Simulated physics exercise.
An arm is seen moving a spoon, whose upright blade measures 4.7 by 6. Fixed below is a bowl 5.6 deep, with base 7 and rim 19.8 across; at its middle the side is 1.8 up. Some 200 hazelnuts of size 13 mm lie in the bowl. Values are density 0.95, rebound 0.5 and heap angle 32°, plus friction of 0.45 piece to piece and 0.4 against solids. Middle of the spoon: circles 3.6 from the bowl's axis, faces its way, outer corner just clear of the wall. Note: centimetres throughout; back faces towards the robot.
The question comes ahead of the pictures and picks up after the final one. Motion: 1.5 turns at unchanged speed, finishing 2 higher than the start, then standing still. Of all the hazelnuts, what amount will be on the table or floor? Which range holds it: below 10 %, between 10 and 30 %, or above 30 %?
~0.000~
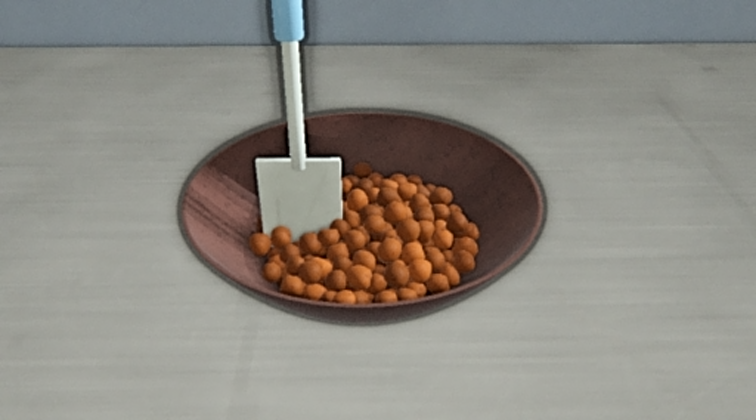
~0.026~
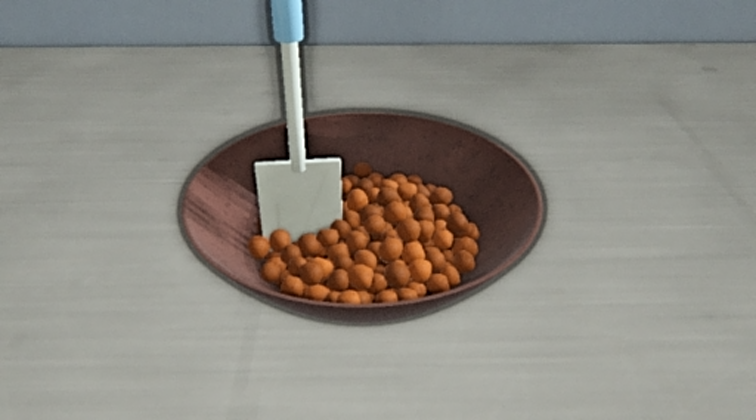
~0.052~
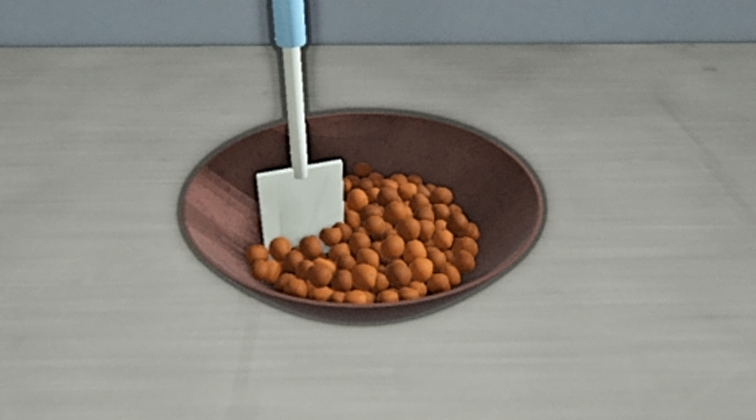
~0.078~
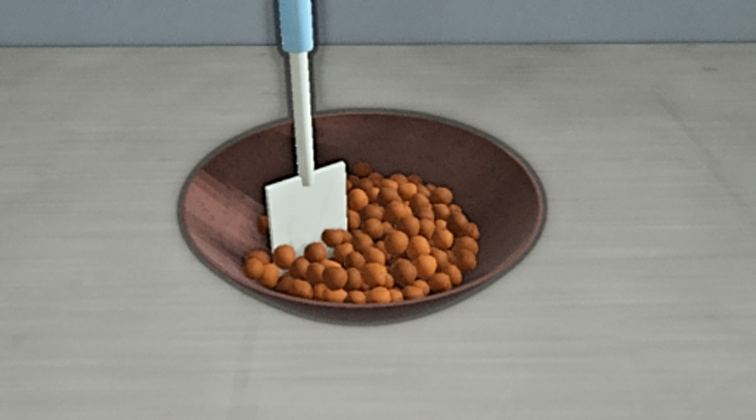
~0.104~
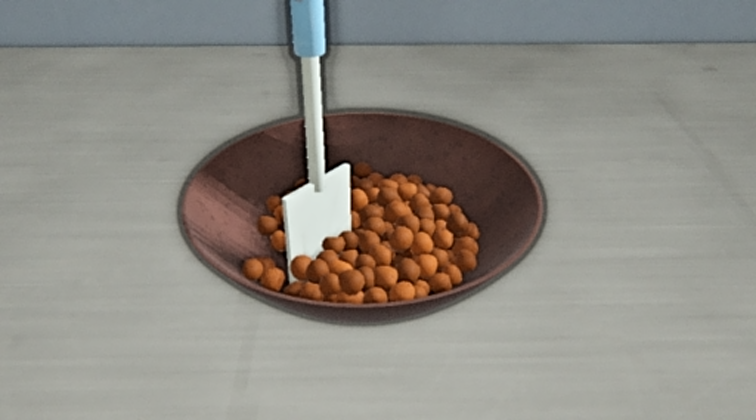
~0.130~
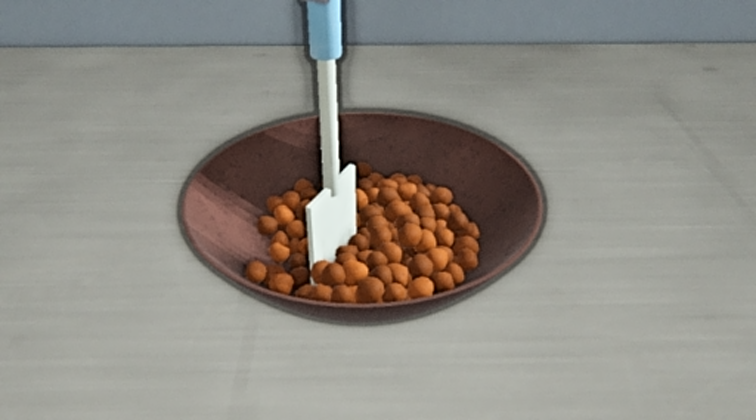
It lies below 10 %.
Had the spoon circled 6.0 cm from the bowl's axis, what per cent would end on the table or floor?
Near 0 %.
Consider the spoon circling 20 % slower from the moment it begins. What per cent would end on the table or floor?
Then roughly 0 %.
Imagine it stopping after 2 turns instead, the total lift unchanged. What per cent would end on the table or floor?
It would be around 5 percent.
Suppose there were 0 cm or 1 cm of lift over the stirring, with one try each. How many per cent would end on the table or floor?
Try one: Around 5 %; try two: Around 5 %.
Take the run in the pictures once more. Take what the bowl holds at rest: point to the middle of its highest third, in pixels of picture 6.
I'd say close to (367, 222).
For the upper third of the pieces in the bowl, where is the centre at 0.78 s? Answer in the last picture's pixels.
Estimated centre: (340, 242).
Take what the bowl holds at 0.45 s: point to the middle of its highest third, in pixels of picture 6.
Around pixel (364, 154).
After 0.45 s, 249° round, highest piece 10 above the table; 193 in the bowl, 1 on the table or floor, 2 in flight or on the tool.
After 0.78 s, 75° round, highest piece 6 above the table; 183 in the bowl, 13 on the table or floor.
After 1.14 s, 180° round, highest piece 5 above the table; 183 in the bowl, 13 on the table or floor.
After 1.84 s, 180° round, highest piece 5 above the table; 183 in the bowl, 13 on the table or floor.
At rest, 183 in the bowl, 13 on the table or floor. That is 7 % on the table or floor.
